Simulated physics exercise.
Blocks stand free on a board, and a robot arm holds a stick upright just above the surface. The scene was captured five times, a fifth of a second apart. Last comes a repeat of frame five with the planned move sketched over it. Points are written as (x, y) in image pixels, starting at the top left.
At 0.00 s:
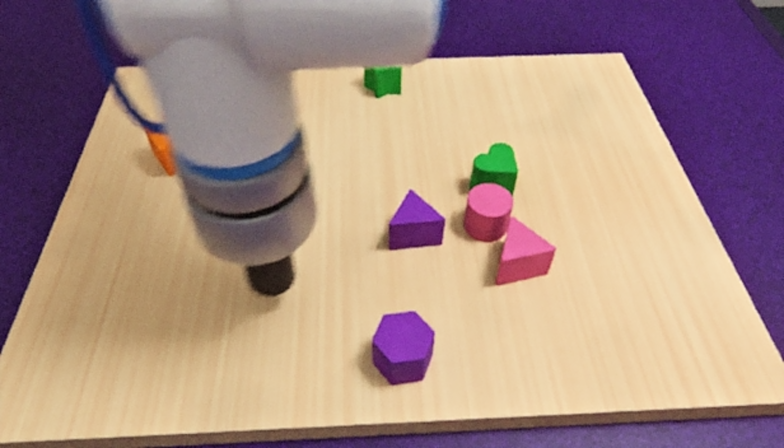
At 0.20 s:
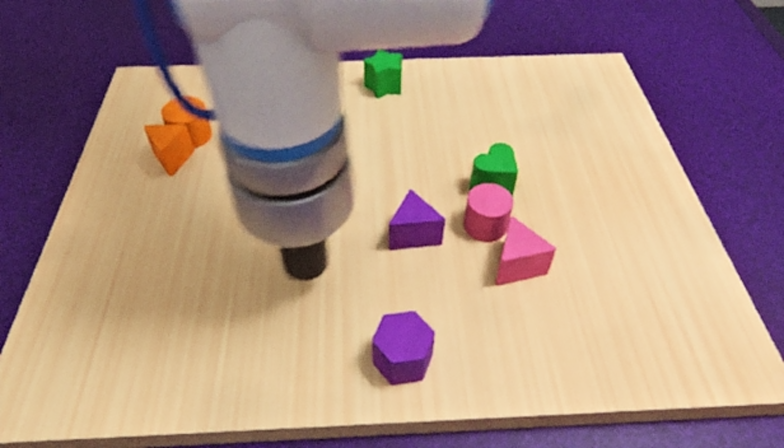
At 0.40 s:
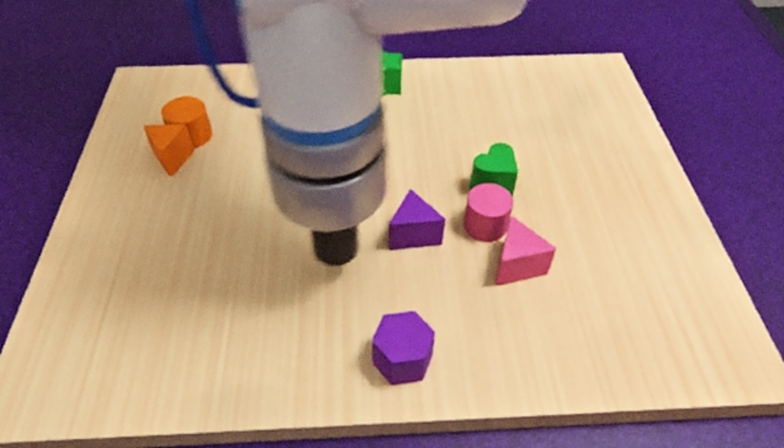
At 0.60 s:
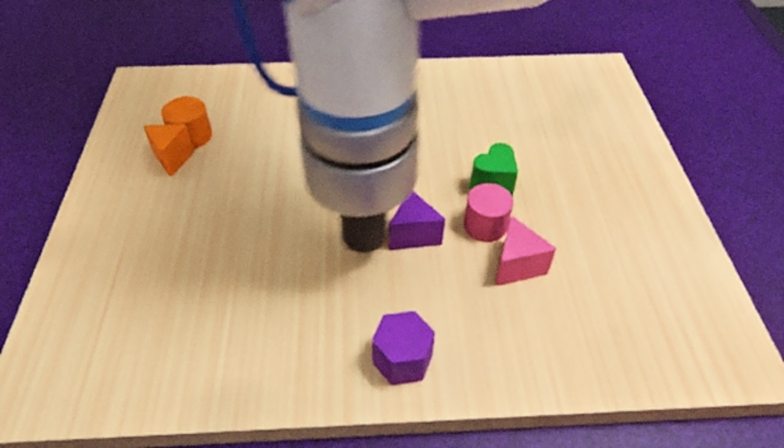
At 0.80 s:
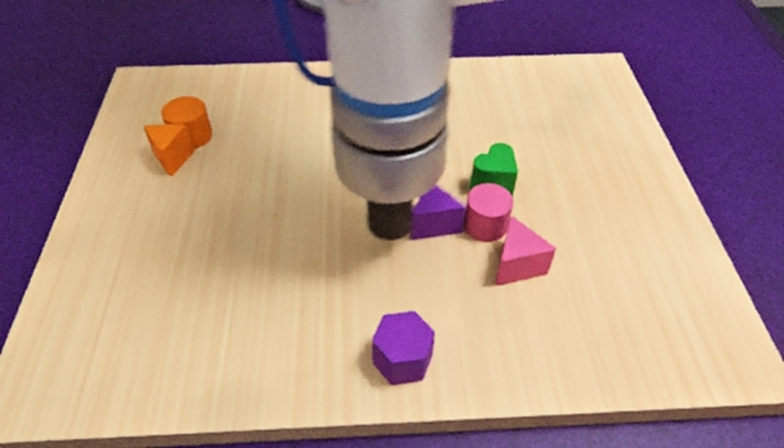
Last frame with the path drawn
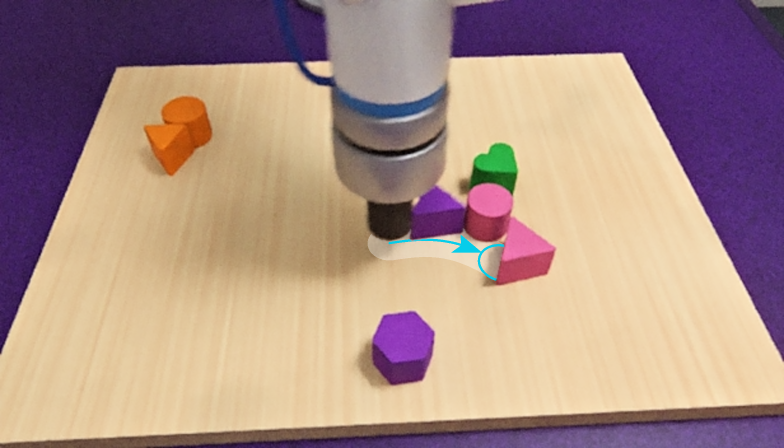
Robot arm moving a black-tipped stick rightward across a wooden board, then nudging a purple triangular block toward a pink round one.
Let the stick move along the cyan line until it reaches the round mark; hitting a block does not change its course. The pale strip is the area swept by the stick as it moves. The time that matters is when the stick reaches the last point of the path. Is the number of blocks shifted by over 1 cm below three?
No.
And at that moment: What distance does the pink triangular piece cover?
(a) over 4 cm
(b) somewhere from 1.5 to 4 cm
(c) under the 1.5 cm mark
b
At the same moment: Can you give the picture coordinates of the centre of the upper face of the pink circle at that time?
Its top middle: (513, 190).
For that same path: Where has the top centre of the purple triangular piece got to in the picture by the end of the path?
The middle of its upper face should be somewhere near (475, 191).
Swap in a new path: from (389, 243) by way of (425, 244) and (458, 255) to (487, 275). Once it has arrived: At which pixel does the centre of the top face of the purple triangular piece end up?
The answer is (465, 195).
Drawn move, from (389, 243) by way of (428, 240) and (466, 246) to (501, 263).
The first path, step by step. One third of the way, stick at (430, 221); purple triangular piece at (461, 189), turned 30° anticlockwise; pink circle at (513, 190).
Two thirds of the way, stick at (470, 228); purple triangular piece at (474, 191), turned 80° anticlockwise; pink circle at (513, 190).
At the end, stick at (506, 244); purple triangular piece at (475, 191), turned 80° anticlockwise; pink circle at (513, 190); green heart block still; pink triangular piece at (546, 252).
